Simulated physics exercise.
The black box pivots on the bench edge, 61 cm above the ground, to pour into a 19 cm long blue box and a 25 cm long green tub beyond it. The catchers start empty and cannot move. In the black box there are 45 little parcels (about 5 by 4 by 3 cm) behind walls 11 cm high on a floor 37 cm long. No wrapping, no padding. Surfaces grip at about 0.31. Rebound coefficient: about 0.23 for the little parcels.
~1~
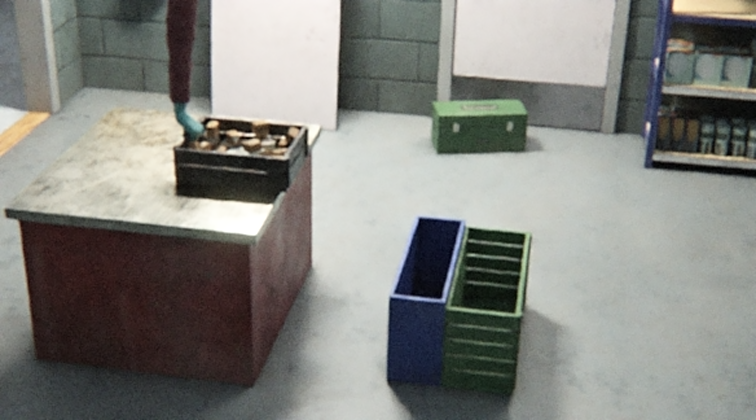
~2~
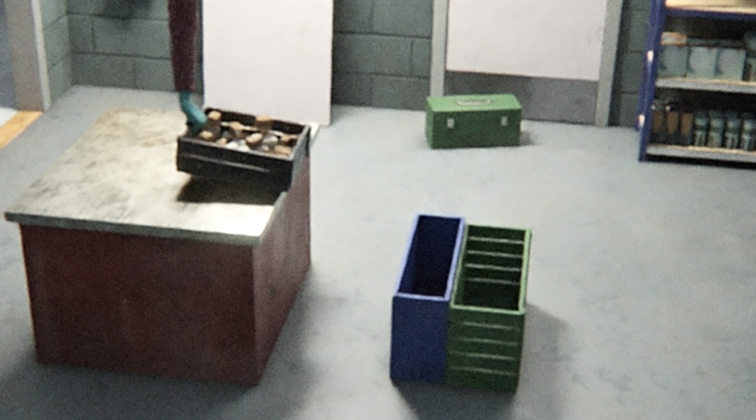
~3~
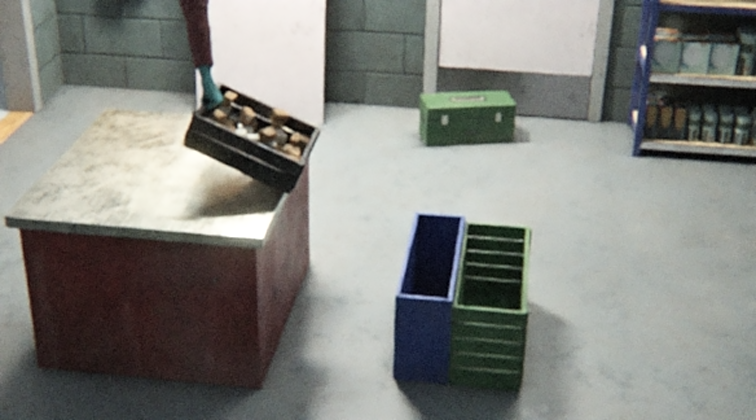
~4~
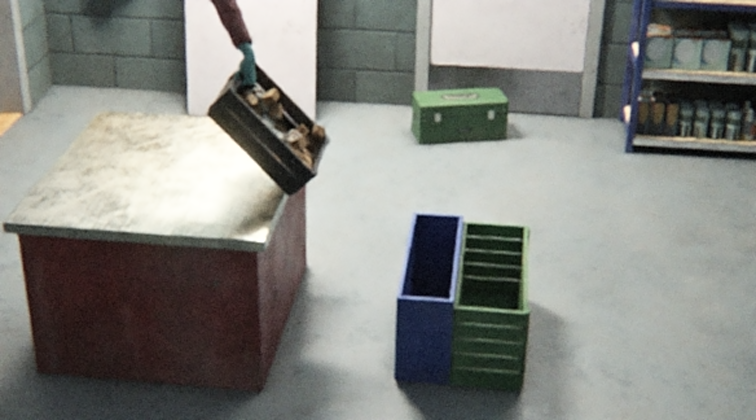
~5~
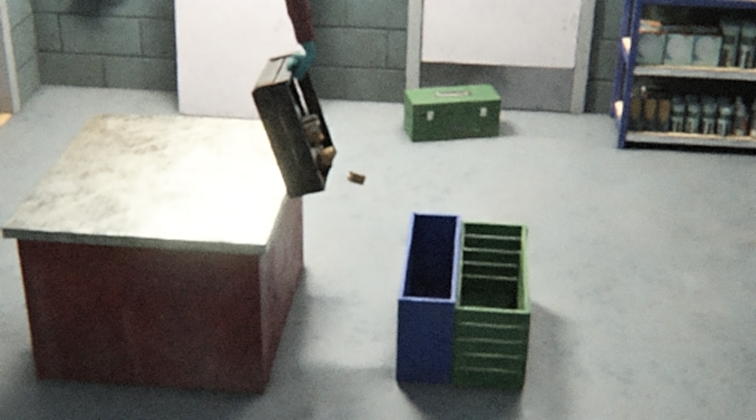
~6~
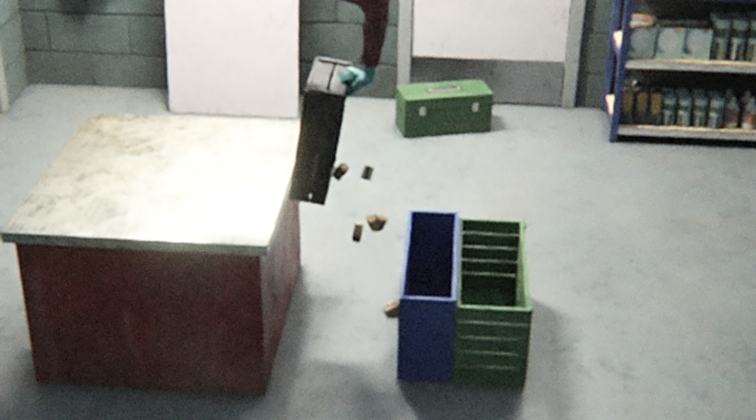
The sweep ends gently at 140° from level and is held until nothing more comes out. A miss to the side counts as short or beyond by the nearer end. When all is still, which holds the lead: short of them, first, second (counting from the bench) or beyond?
The largest share lands on the ground, short of the two.
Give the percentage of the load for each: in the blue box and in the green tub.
About 10 and 0 per cent.
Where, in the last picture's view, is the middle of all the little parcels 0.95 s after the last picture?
Around (374, 324).
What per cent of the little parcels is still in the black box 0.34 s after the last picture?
About 15 per cent.
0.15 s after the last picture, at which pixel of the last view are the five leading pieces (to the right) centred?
Near (389, 306).
Then, 0.15 s after the last picture, tilt 115°; 38 still in the black box, 4 on the ground short of the blue box and 3 in the air.
Then, 0.34 s after the last picture, tilt 131°; 7 still in the black box, 1 in the blue box, 6 on the ground short of the blue box and 31 in the air.
Then, 0.61 s after the last picture, tilt 140°; 4 in the blue box, 33 on the ground short of the blue box and 8 in the air.
When it is over (0.95 s after the last picture), 4 in the blue box and 41 on the ground short of the blue box.
